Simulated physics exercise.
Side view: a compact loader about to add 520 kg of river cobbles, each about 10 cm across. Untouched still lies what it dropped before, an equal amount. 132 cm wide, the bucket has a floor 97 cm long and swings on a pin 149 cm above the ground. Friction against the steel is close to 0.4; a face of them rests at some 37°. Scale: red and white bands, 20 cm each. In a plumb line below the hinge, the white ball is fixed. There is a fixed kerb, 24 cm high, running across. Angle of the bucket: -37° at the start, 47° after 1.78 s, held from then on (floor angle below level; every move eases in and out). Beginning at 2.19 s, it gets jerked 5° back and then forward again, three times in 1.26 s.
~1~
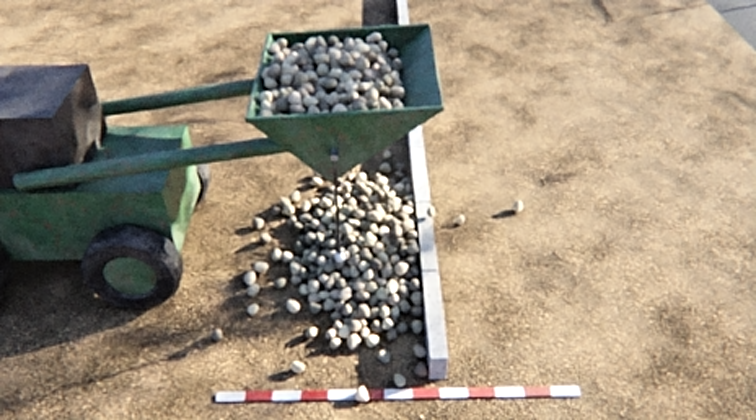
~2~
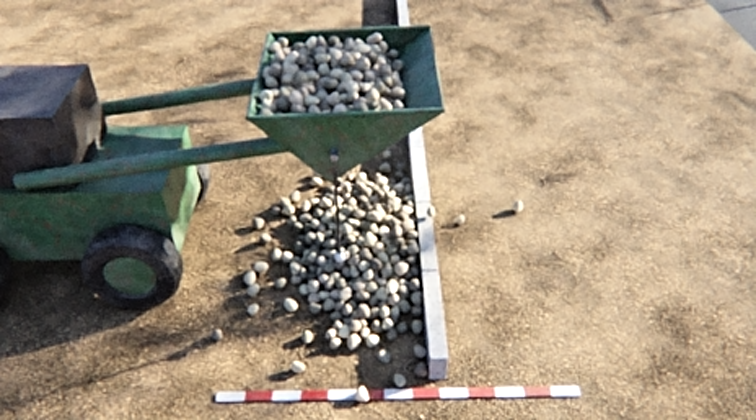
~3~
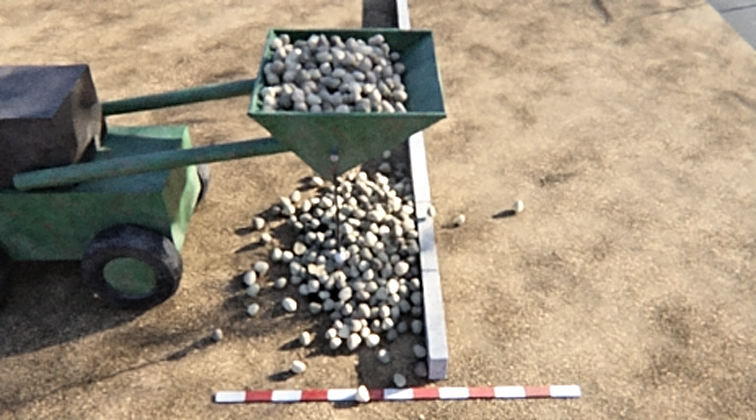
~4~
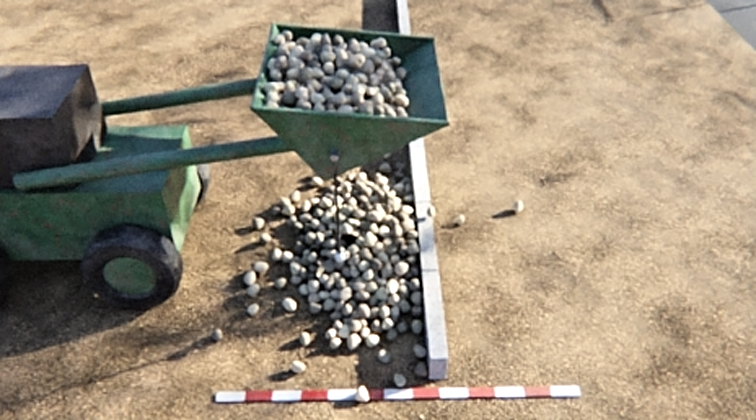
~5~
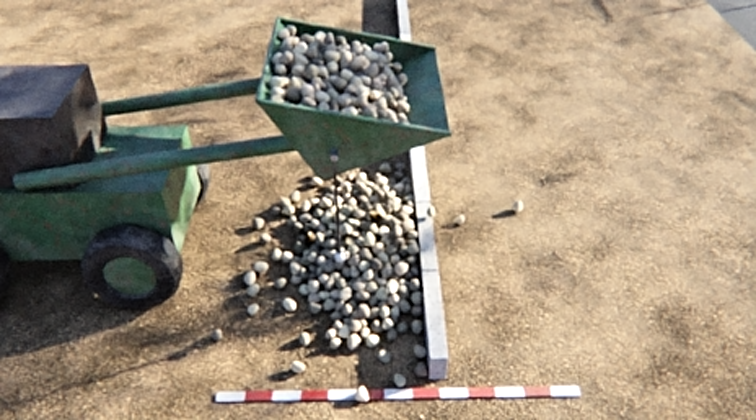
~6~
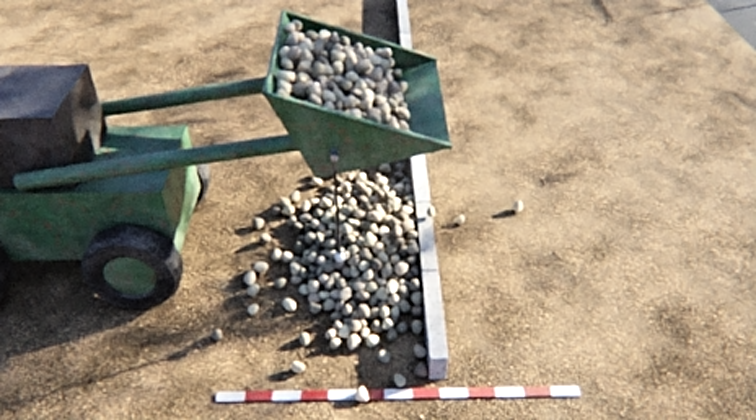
A green loader's bucket full of cobbles tilts slowly to the right above a pile.
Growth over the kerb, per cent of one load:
80 percent.
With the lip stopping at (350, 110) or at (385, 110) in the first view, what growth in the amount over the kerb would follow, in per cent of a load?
Near 5 per cent from the first place, 20 from the second.
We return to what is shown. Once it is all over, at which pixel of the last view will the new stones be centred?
Roughly at pixel (476, 240).
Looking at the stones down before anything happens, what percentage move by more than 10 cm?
Roughly 0 percent.
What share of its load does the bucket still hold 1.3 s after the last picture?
About 15 percent is still in there.
Then, 0.7 s after the last picture the floor is at 34°; in per cent of one load, 96 in the bucket, 104 on this side of the kerb, 1 over the kerb; the foremost stones are at (447, 187).
Then, 1.3 s after the last picture the floor is at 47°; in per cent of one load, 15 in the bucket, 136 on this side of the kerb, 50 over the kerb; the foremost stones are at (511, 223).
Then, 3.3 s after the last picture the floor is at 47°; in per cent of one load, 0 in the bucket, 119 on this side of the kerb, 81 over the kerb; the foremost stones are at (683, 256).
Then, 6.1 s after the last picture the floor is at 47°; in per cent of one load, 0 in the bucket, 119 on this side of the kerb, 81 over the kerb; the foremost stones are at (683, 256). Net gain over the kerb, 80.
